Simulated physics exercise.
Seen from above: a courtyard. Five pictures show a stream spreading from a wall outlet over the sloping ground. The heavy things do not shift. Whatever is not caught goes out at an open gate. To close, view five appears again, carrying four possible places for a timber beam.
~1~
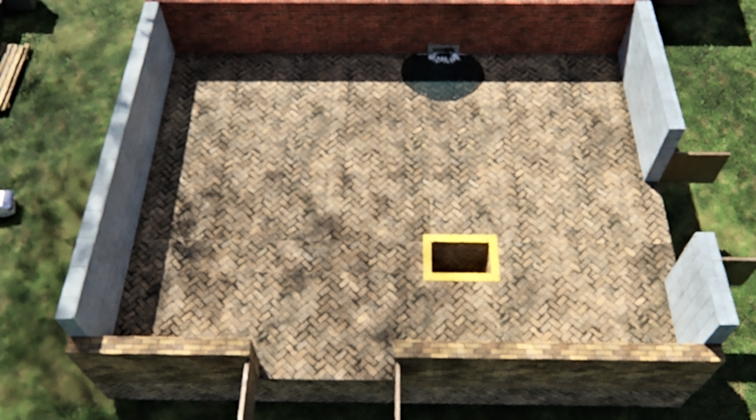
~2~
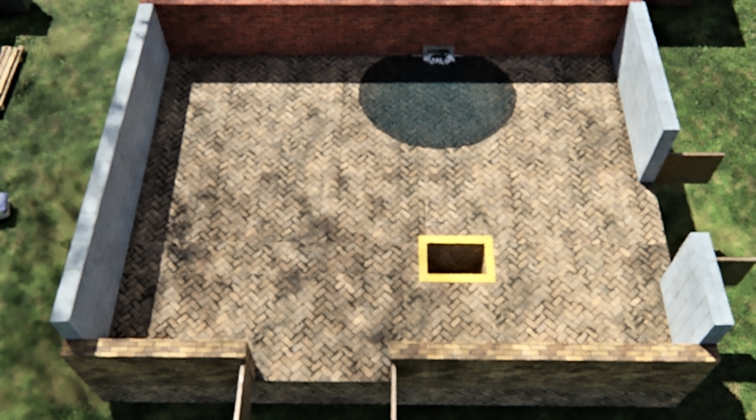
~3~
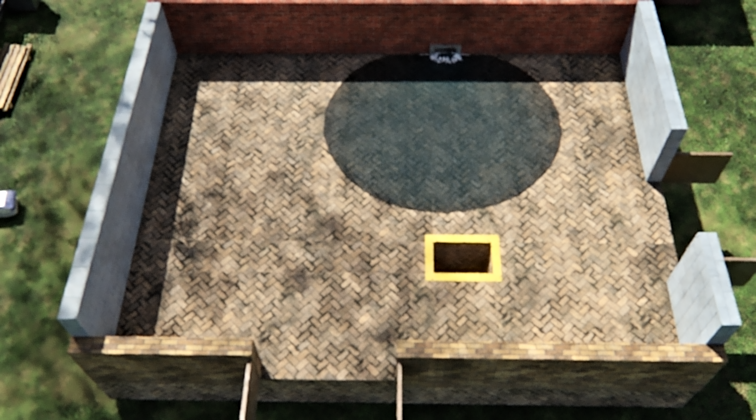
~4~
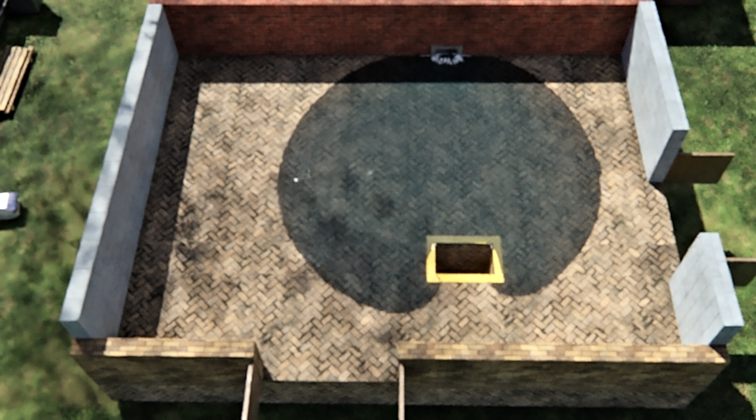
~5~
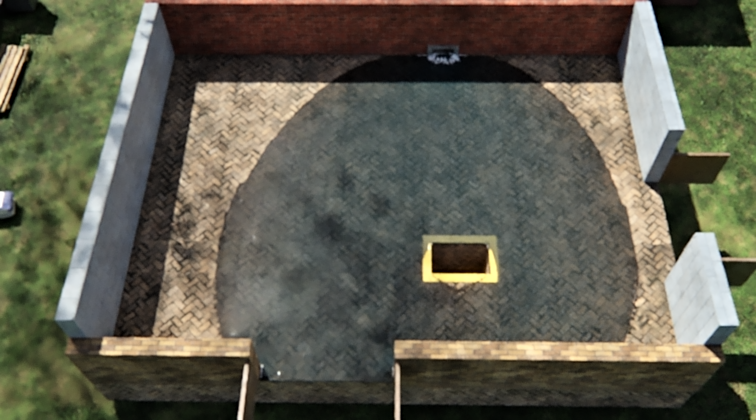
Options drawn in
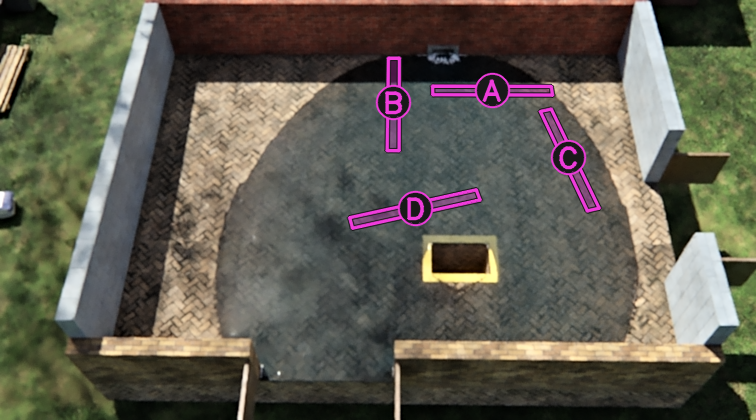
A brick-paved yard is seen from high above, enclosed by a red brick wall at the back, pale grey walls at the sides and tan brick in front, with grass outside. A small grey outlet sits at the back wall, a yellow-rimmed drain lies right of centre, and gaps open at the front and right. Dark water spreads from the outlet in a widening round pool, surrounds the drain and reaches the front gap, while the view shifts very slightly.
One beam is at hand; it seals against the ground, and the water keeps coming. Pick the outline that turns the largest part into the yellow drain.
Take B.
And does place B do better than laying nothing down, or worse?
Place B is better.
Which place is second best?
That would be C.
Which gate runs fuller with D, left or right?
More leaves on the left.
In magenta, A from (432, 90) to (551, 90); B from (393, 150) to (393, 58); C from (545, 110) to (593, 209); D from (351, 222) to (478, 194).
If A is chosen, about 6 % of the stream goes into the yellow drain, about 92 % out by the gates.
If B is chosen, about 42 % of the stream goes into the yellow drain, about 54 % out by the gates.
If C is chosen, about 26 % of the stream goes into the yellow drain, about 72 % out by the gates.
If D is chosen, about 7 % of the stream goes into the yellow drain, about 92 % out by the gates.
